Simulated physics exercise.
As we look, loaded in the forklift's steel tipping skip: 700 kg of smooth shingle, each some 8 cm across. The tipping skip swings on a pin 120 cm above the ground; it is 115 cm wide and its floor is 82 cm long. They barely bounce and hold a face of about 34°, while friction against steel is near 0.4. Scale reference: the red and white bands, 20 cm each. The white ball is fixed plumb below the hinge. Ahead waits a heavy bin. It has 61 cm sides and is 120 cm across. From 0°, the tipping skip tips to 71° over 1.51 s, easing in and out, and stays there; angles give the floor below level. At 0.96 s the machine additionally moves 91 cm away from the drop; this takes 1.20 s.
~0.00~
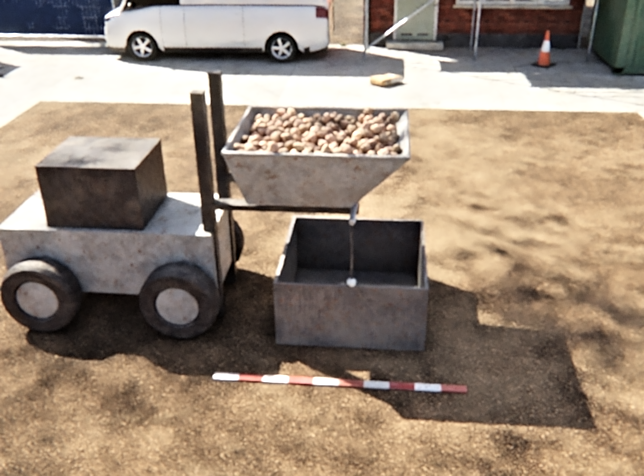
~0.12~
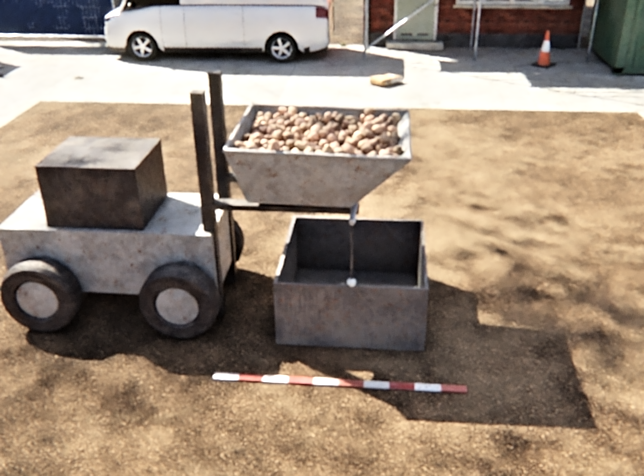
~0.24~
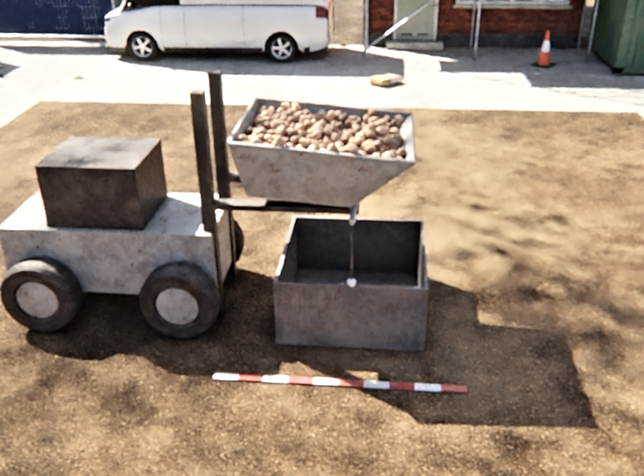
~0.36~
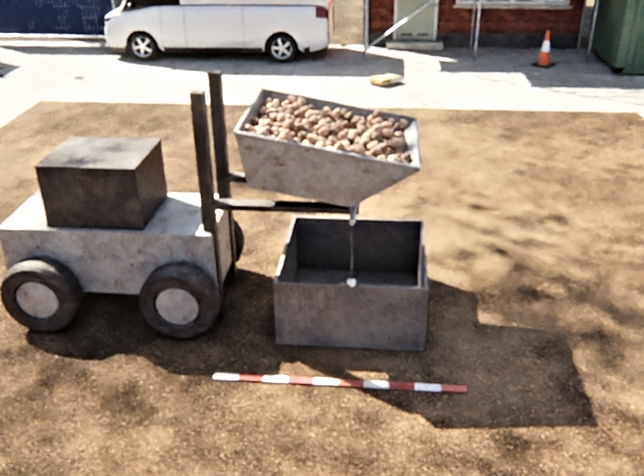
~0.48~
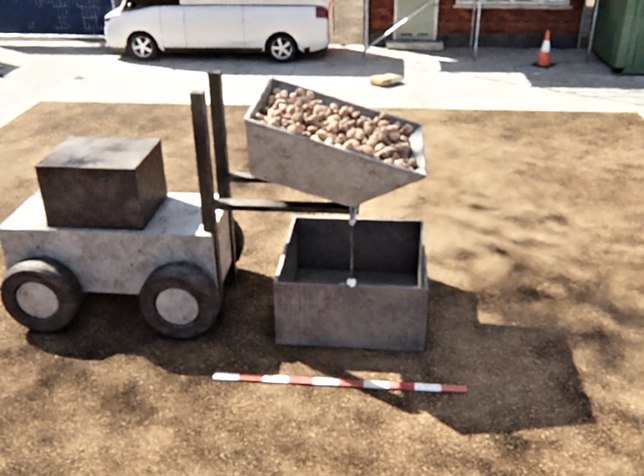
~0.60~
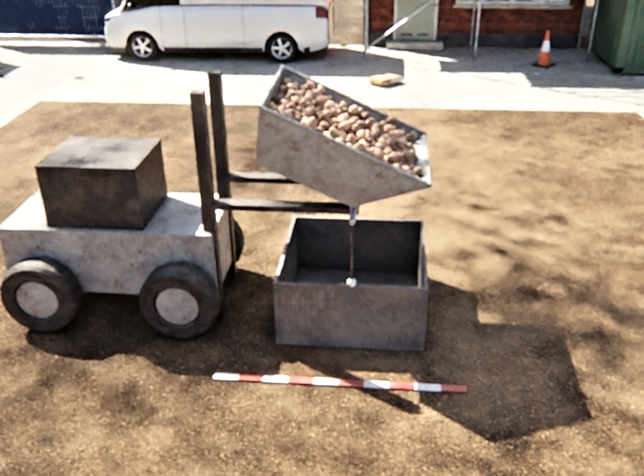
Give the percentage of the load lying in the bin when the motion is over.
Close to 45 in a hundred.
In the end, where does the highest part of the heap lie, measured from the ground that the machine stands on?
Near 40 cm up from the ground.
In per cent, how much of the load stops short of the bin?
Roughly 0 percent of it.
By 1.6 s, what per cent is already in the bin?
Some 20 per cent.
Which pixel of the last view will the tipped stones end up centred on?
Somewhere around (427, 303) in the last picture.
After 1.1 s the floor is at 60°; 99 % in the tipping skip, 1 % beside or beyond the bin; the foremost stones are at (447, 209).
After 1.6 s the floor is at 71°; 28 % in the tipping skip, 22 % in the bin, 50 % beside or beyond the bin; the foremost stones are at (503, 315).
After 2.6 s the floor is at 71°; 0 % in the tipping skip, 44 % in the bin, 56 % beside or beyond the bin; the foremost stones are past the picture's edge.
After 5.3 s the floor is at 71°; 0 % in the tipping skip, 44 % in the bin, 56 % beside or beyond the bin; the foremost stones are past the picture's edge.
